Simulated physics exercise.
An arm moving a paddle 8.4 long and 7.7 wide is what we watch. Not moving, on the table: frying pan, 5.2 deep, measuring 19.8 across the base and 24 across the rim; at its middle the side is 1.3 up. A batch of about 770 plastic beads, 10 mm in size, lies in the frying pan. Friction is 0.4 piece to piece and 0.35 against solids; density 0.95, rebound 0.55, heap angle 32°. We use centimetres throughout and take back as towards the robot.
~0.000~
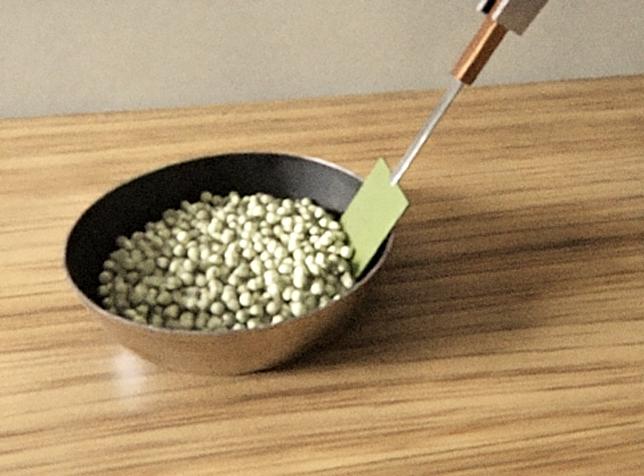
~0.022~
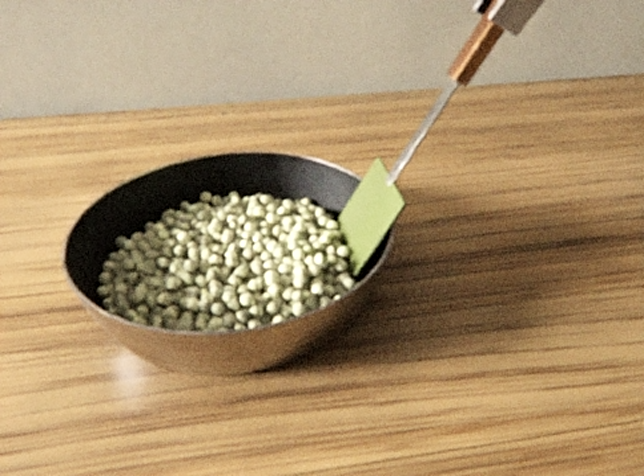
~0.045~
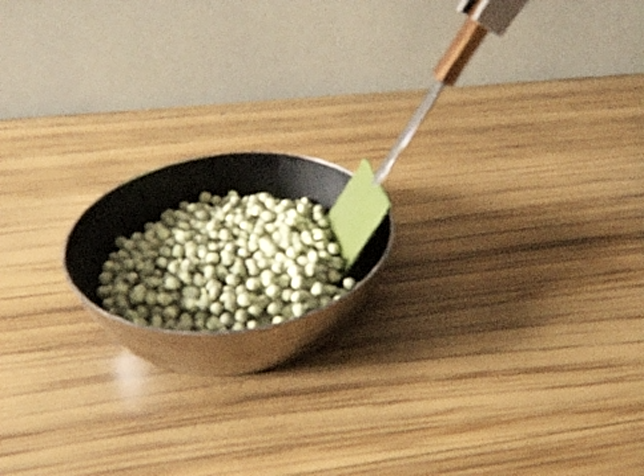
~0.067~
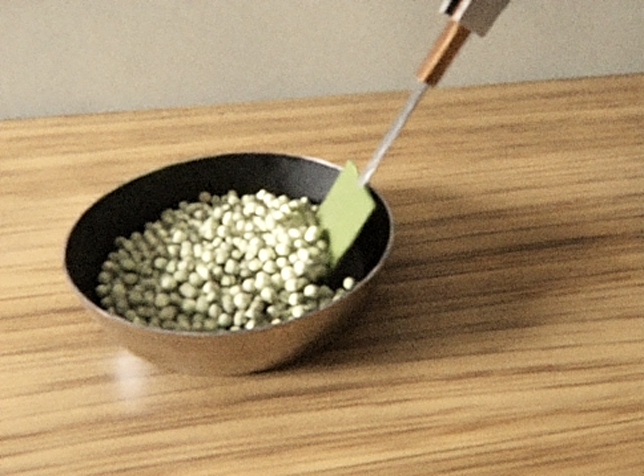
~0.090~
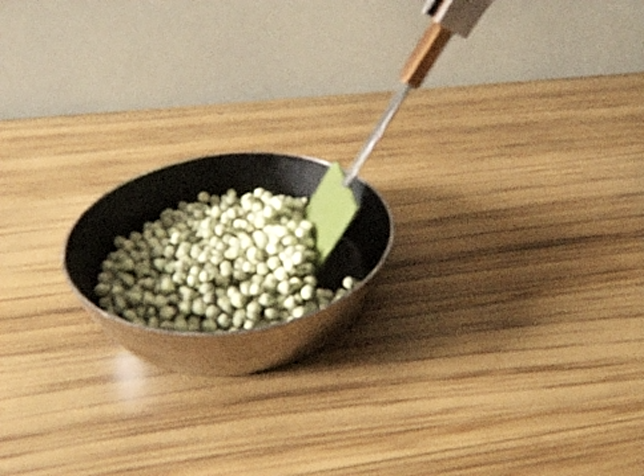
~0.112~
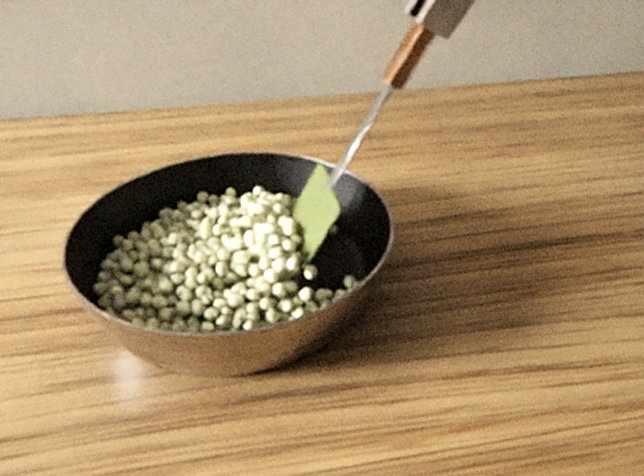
On a wood-grained table, a dark frying pan holds a heap of pale green beads, with a green paddle on a mechanical arm at its right side. The arm moves the paddle leftward through the pan, pushing the beads into a steeper pile and baring some of the pan's right side.
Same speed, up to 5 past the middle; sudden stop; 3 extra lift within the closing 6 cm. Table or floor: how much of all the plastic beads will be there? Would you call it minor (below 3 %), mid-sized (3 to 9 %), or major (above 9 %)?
I would call it minor.
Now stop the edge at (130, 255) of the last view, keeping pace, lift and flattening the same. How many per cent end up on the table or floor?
5 %, roughly.
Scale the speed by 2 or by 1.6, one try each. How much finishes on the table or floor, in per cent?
The two tries give about 10 and 5 in a hundred.
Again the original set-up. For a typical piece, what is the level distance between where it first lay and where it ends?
It comes to some 2 cm.
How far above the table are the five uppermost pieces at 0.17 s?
Somewhere around 5 centimetres high.
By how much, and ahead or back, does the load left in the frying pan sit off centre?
I'd put it at roughly 3.5 cm toward the front.
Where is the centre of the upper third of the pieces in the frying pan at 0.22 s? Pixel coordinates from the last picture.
It is centred at roughly (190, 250).
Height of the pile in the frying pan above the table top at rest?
Some 5.5 cm.
After 0.17 s, sloping 60°, highest piece 6 above the table; 771 in the frying pan.
After 0.22 s, sloping 60°, highest piece 6 above the table; 771 in the frying pan.
After 0.45 s, sloping 60°, highest piece 6 above the table; 770 in the frying pan, 1 on the table or floor.
After 1.50 s, sloping 60°, highest piece 5 above the table; 770 in the frying pan, 1 on the table or floor.
At rest, 770 in the frying pan, 1 on the table or floor. That is 0 % on the table or floor.
